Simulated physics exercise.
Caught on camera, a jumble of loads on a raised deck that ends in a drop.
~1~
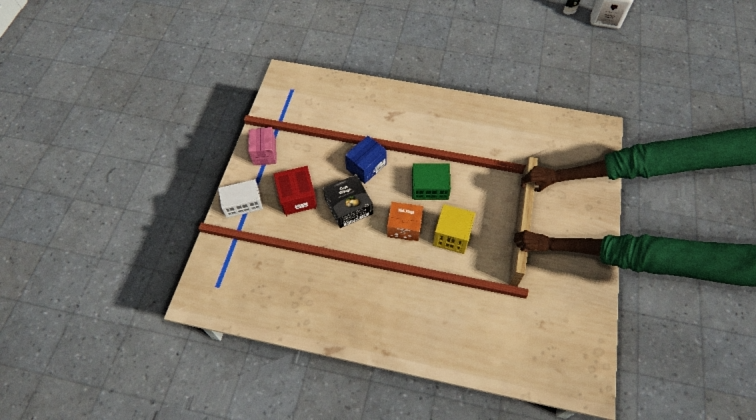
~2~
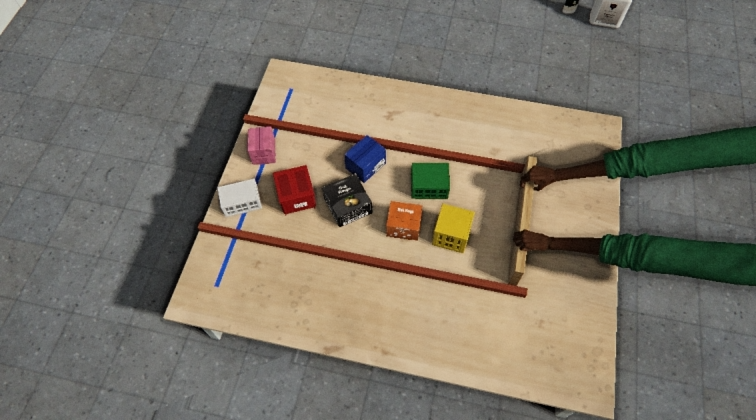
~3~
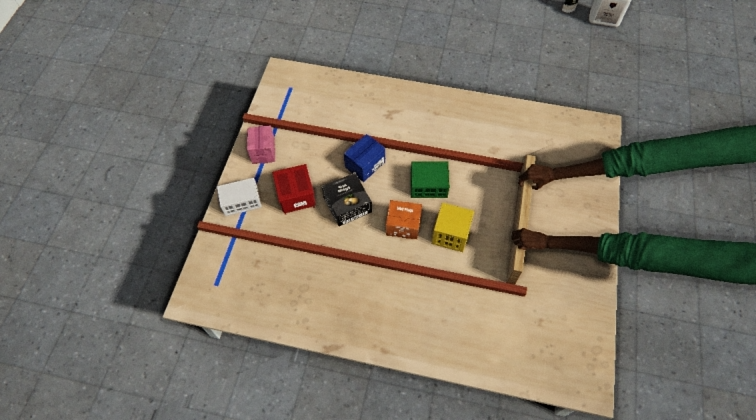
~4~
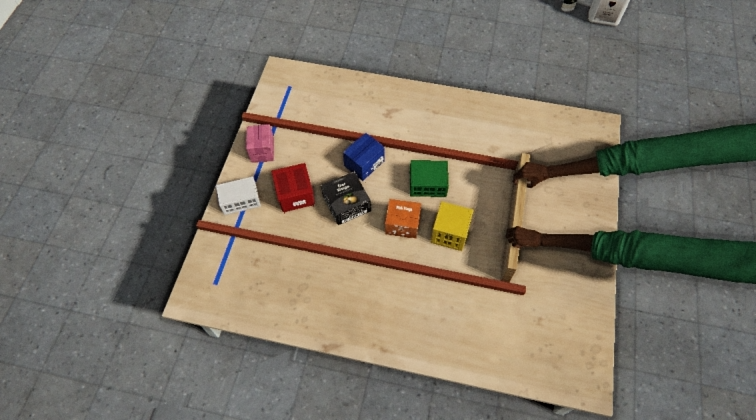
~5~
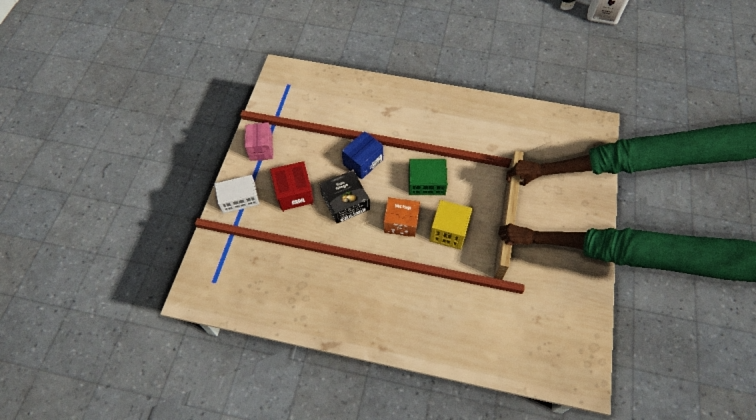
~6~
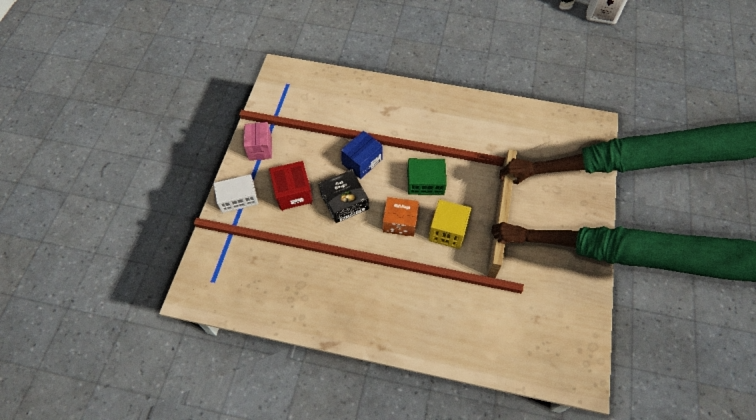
A wooden plank held by two green-sleeved arms slides slowly a short way left between two reddish rails on a table, narrowing the gap to the yellow and green crates, while the eight colored containers stay in place.
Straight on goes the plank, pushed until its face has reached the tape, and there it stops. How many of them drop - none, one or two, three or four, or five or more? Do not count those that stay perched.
After that push, what drops off the edge is a minimum of five.
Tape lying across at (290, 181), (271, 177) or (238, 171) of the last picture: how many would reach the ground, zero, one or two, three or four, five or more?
Three or four; either three or four; five or more.
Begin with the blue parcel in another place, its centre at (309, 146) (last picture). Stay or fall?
Placed like that, it leaves the surface.
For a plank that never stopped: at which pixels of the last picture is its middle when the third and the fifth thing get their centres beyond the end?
Pixels, in order: Around (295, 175), around (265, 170).
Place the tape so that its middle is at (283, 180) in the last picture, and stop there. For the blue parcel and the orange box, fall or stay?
Per object: Blue parcel stays; orange box stays.
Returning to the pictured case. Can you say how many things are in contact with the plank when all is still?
The count is 2.
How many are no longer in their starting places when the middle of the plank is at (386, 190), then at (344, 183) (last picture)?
First 7, then 7.
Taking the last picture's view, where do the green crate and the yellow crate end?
The green crate finishes at (245, 139); the yellow crate finishes at (229, 183).
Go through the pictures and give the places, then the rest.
The first picture shows white crate (241, 199); pink box (263, 147); red tote (296, 191); plank (523, 221); tape (258, 179).
The second picture shows pink box (262, 146); black box (348, 200).
The third picture shows red tote (295, 190); green crate (430, 180).
The fourth picture shows white crate (239, 196); plank (516, 217).
The fifth picture shows pink box (259, 142); yellow crate (450, 225).
The sixth picture shows white crate (236, 194); pink box (258, 142); red tote (292, 186); plank (502, 213); tape (254, 174).
Soon after, none off yet; white crate at rest near (236, 194); pink box at rest near (258, 142); red tote at rest near (291, 186).
After that, one off so far; white crate on its way down near (196, 222); pink box moving near (258, 140); red tote displaced well along near (217, 173).
In the end, the number that fall off is five or more; gone, orange box, blue parcel, black box, red tote, pink box and white crate.
